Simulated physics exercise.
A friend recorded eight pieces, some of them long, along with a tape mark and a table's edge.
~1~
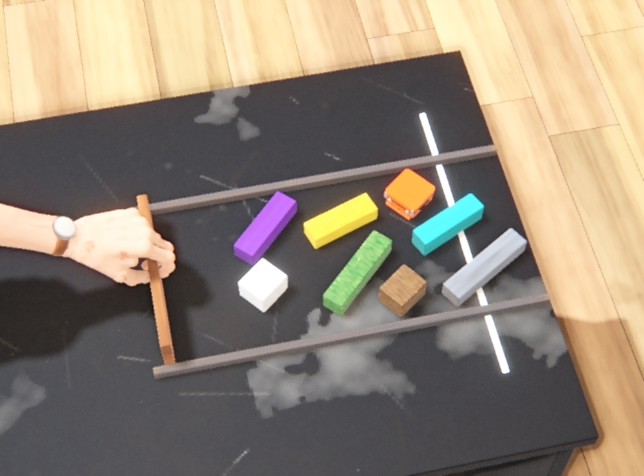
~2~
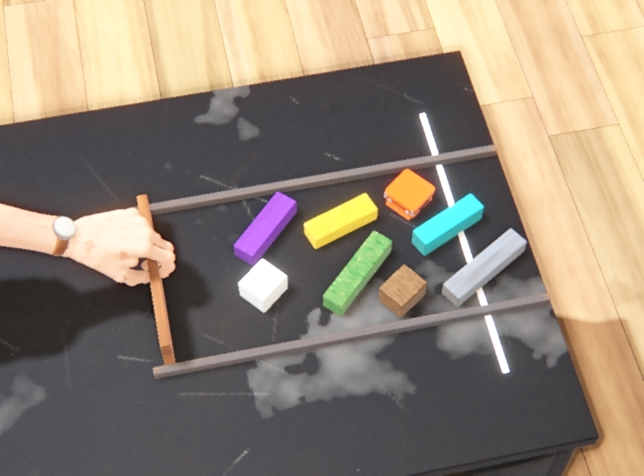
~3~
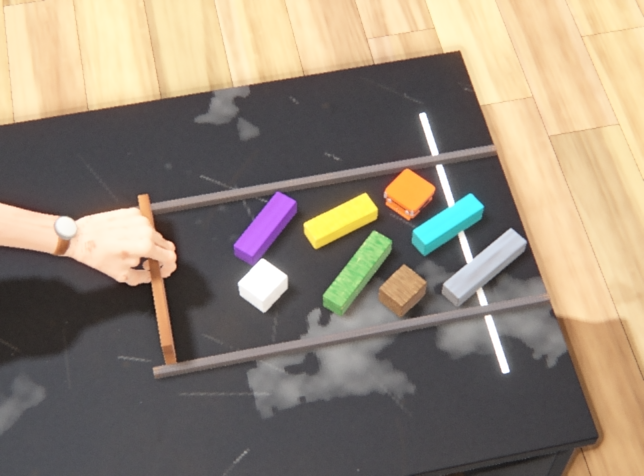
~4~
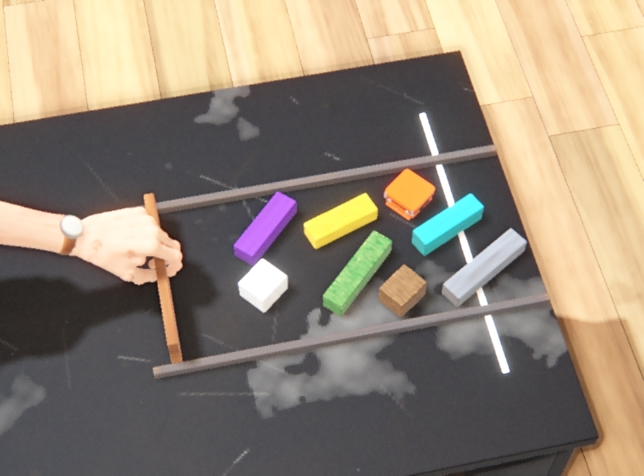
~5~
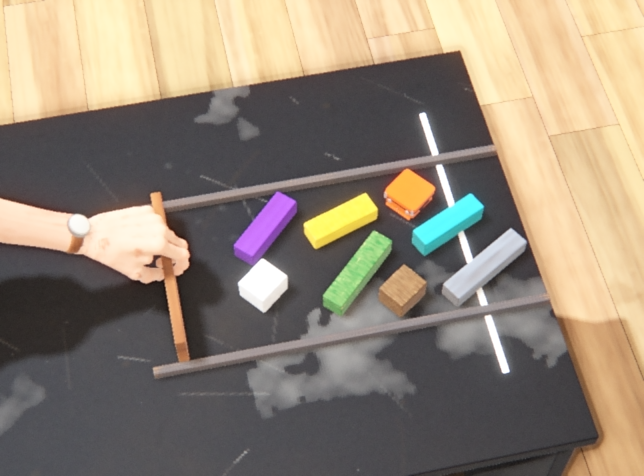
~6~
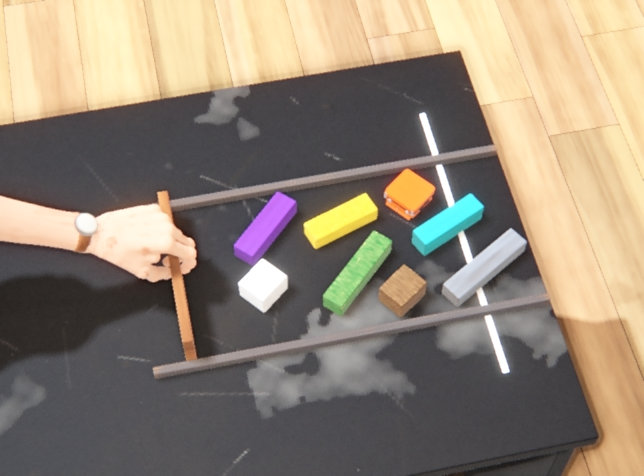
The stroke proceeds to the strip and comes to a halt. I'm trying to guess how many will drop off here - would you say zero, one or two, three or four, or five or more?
The table loses three or four pieces.
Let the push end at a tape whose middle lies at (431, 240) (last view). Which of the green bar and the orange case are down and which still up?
Green bar: Is still there, orange case: Is gone.
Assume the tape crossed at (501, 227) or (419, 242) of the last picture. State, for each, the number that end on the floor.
In that order 6 and 0.
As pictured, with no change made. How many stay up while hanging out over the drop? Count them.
Things overhanging at the end: 3.
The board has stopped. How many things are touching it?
It's 3 of them.
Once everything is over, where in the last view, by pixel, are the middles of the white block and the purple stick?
Going in order: First (488, 237), then (460, 189).
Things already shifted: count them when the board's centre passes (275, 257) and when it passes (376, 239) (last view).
2 and 8.
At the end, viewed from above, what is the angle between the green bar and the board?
Angle: Roughly 35 degrees.
Soon after, none off yet; grey stick at rest near (485, 267); turquoise stick at rest near (448, 225); orange case at rest near (409, 195).
At rest, the number that fall off is three or four; fallen, orange case, turquoise stick and grey stick.
